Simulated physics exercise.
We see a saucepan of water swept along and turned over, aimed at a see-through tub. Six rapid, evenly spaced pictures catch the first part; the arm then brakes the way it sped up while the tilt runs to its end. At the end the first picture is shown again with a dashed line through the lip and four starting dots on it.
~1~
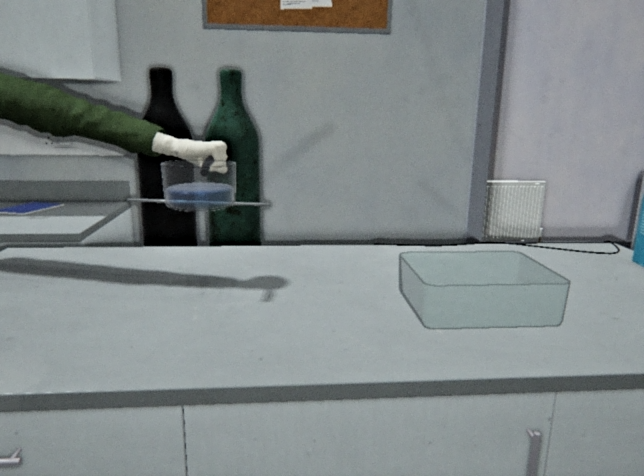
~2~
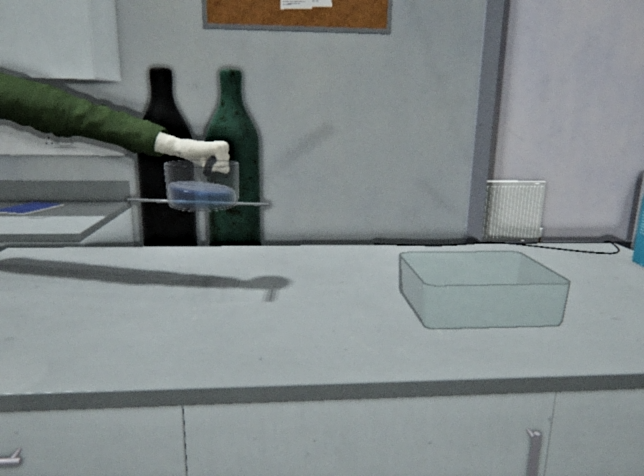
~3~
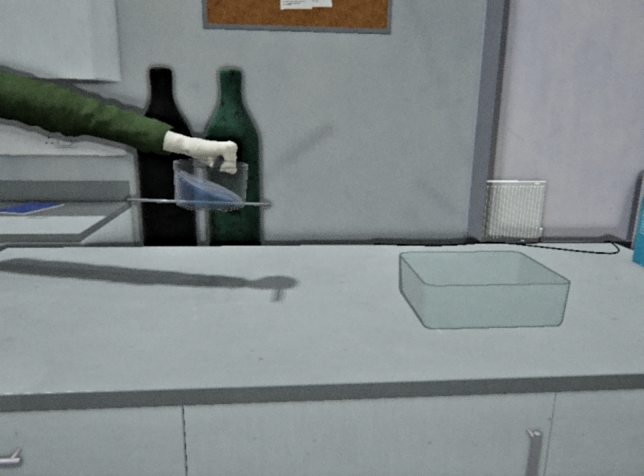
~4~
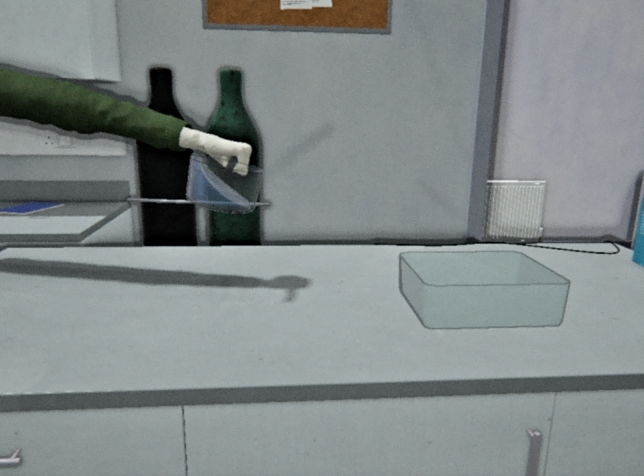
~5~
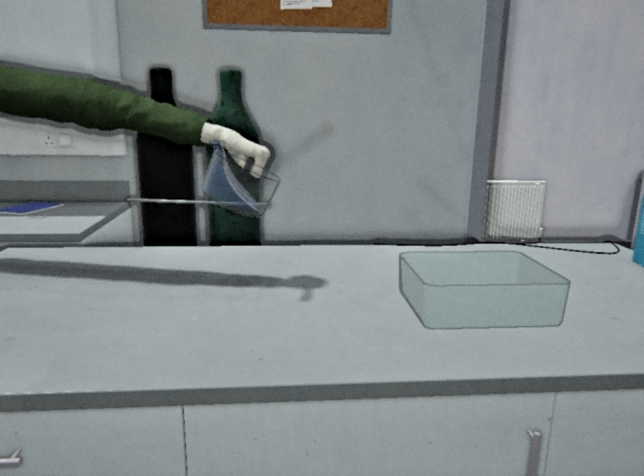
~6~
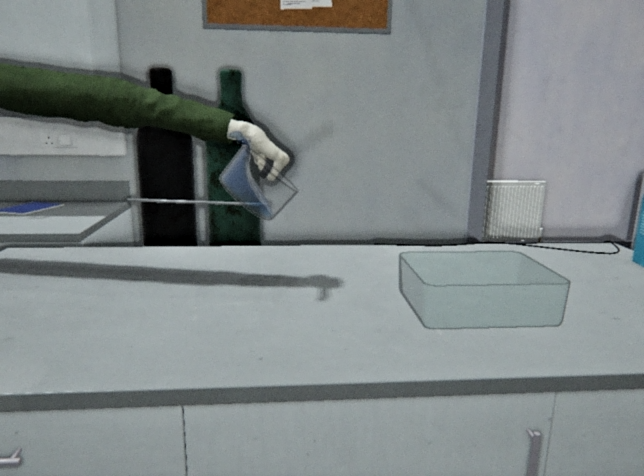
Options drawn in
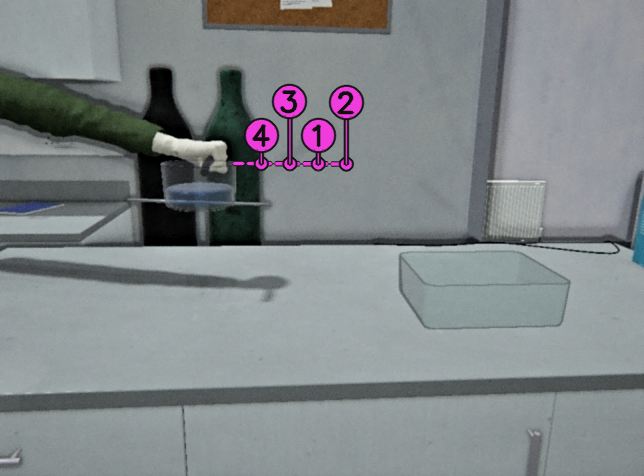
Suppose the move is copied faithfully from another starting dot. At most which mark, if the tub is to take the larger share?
4 will do.
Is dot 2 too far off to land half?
No, not at all.
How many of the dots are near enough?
All four.
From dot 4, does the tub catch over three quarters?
No.
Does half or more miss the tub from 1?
No, not at all.
On the marked copy, 1 at (318, 163); 2 at (346, 164); 3 at (289, 163); 4 at (261, 163).
With 1, about 81 % lands in the tub, 8 % falls short and 11 % goes beside or beyond.
With 2, about 75 % lands in the tub, 10 % falls short and 14 % goes beside or beyond.
With 3, about 80 % lands in the tub, 8 % falls short and 11 % goes beside or beyond.
With 4, about 64 % lands in the tub, 21 % falls short and 14 % goes beside or beyond.
